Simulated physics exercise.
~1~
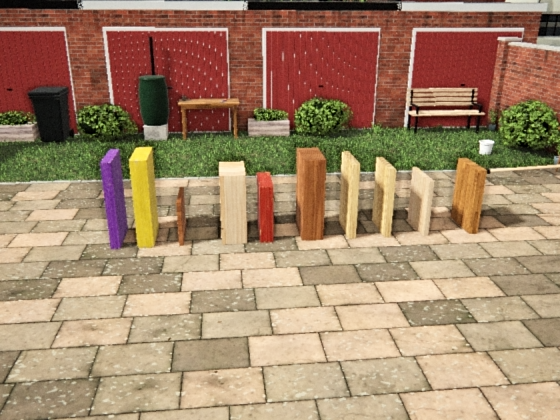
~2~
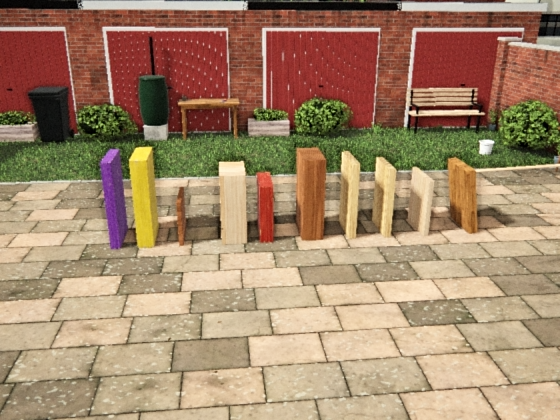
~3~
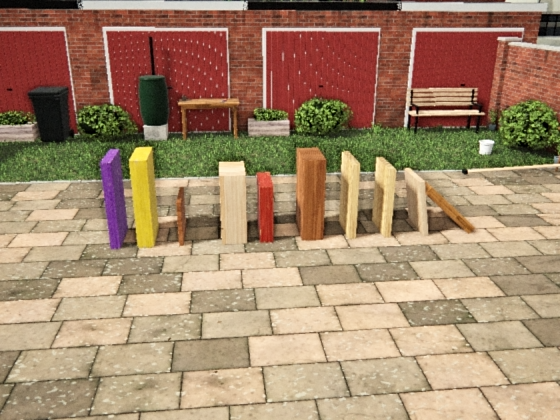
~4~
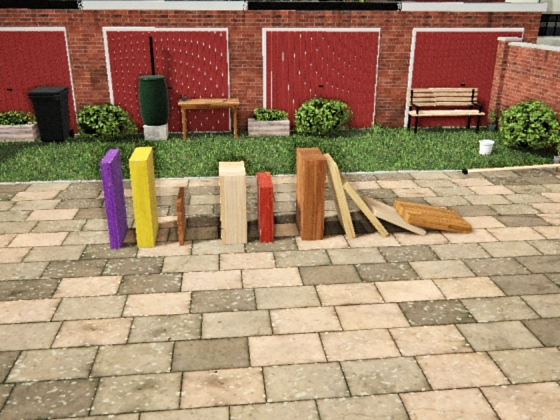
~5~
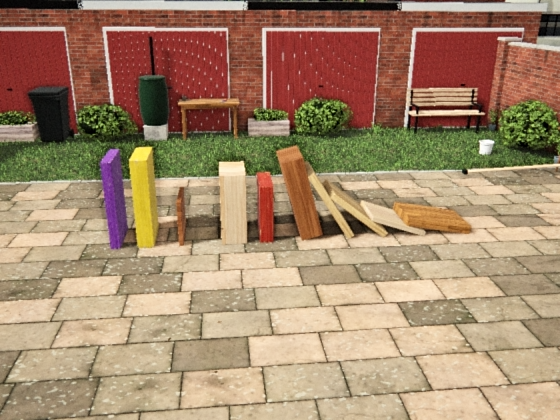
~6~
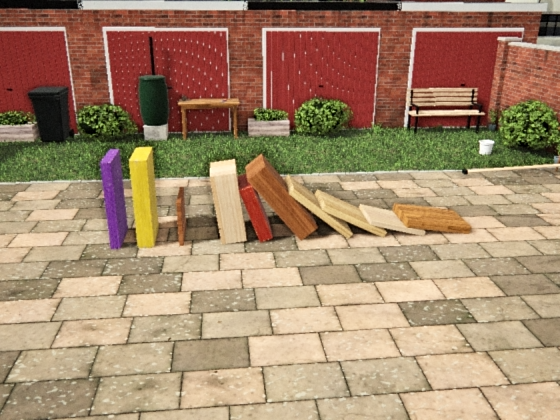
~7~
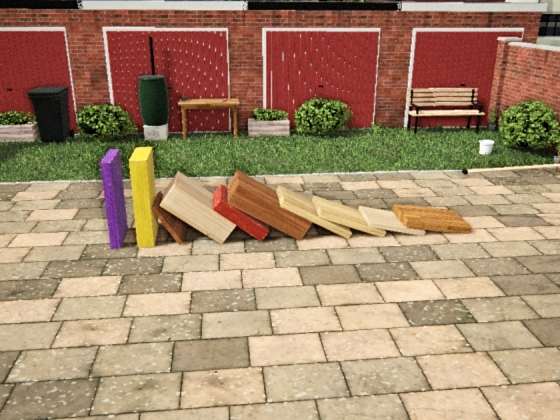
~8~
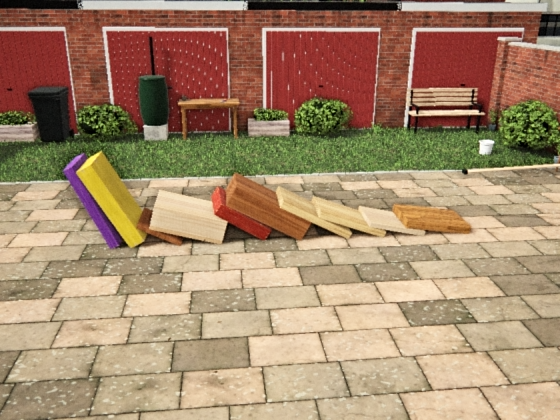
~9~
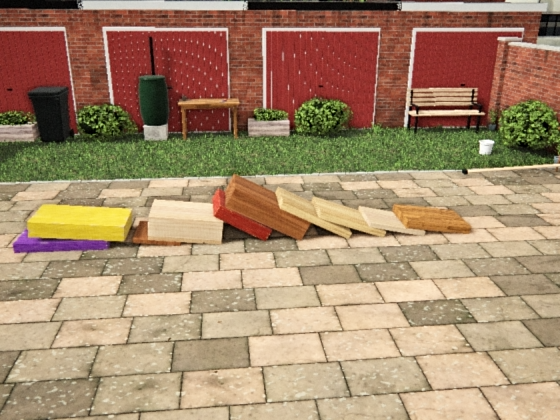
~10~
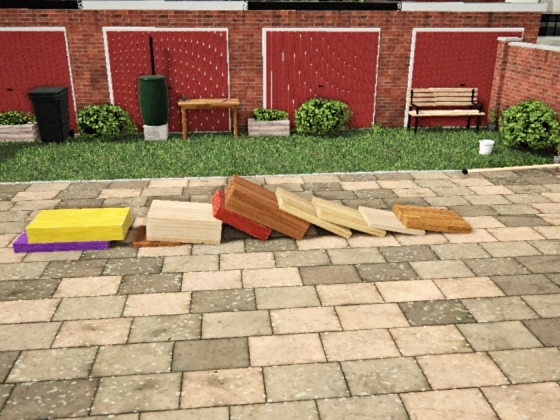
Row of upright boards on a paved patio toppling leftward one after another, ending with the yellow and purple boards lying flat.
